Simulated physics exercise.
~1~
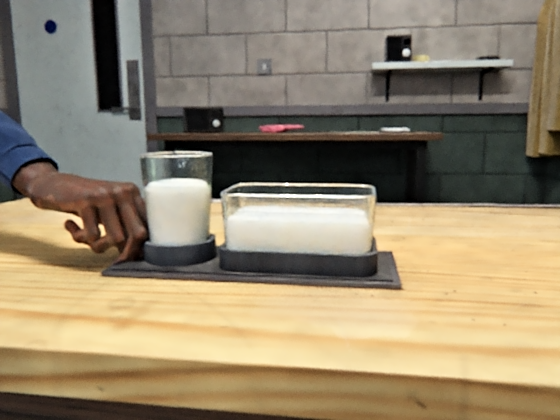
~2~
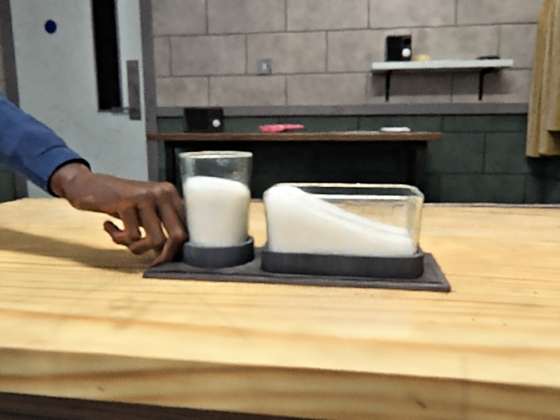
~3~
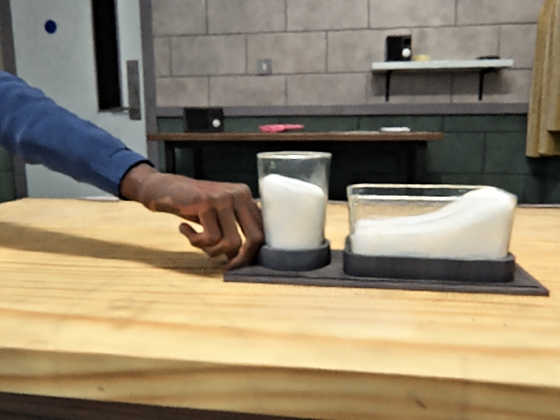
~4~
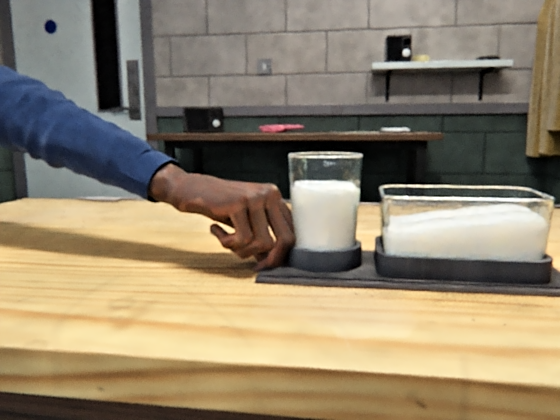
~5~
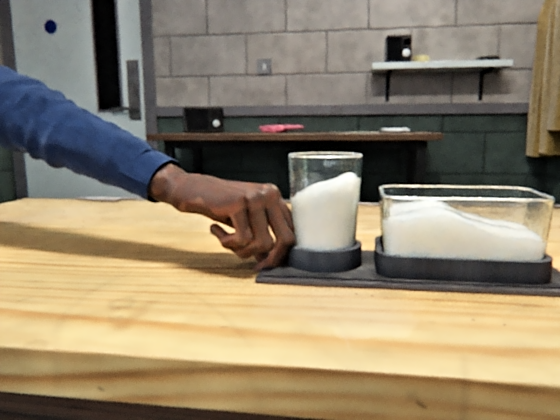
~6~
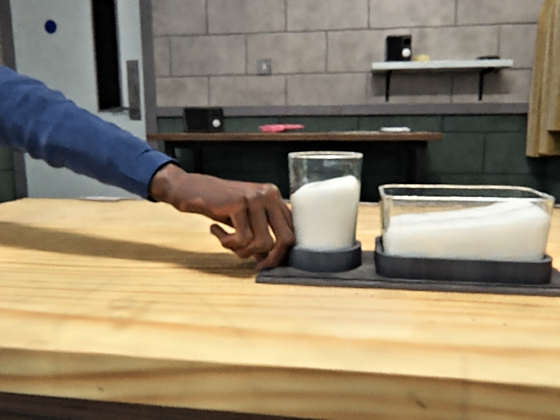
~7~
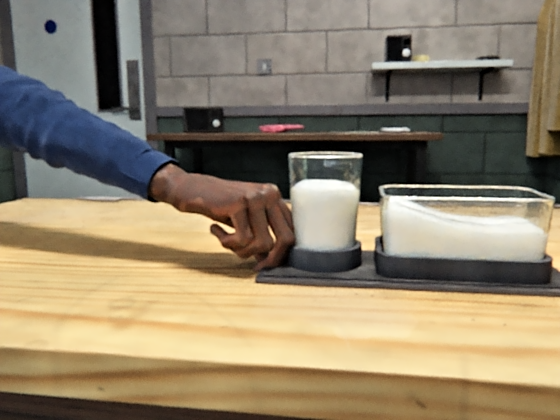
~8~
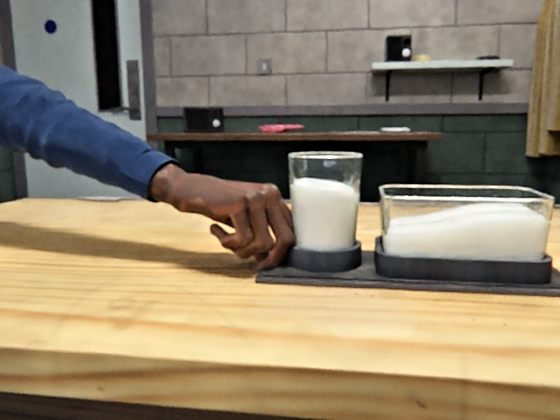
Hand sliding a dark tray holding a glass and oblong tub of milk rightward, then stopping as the milk keeps sloshing.
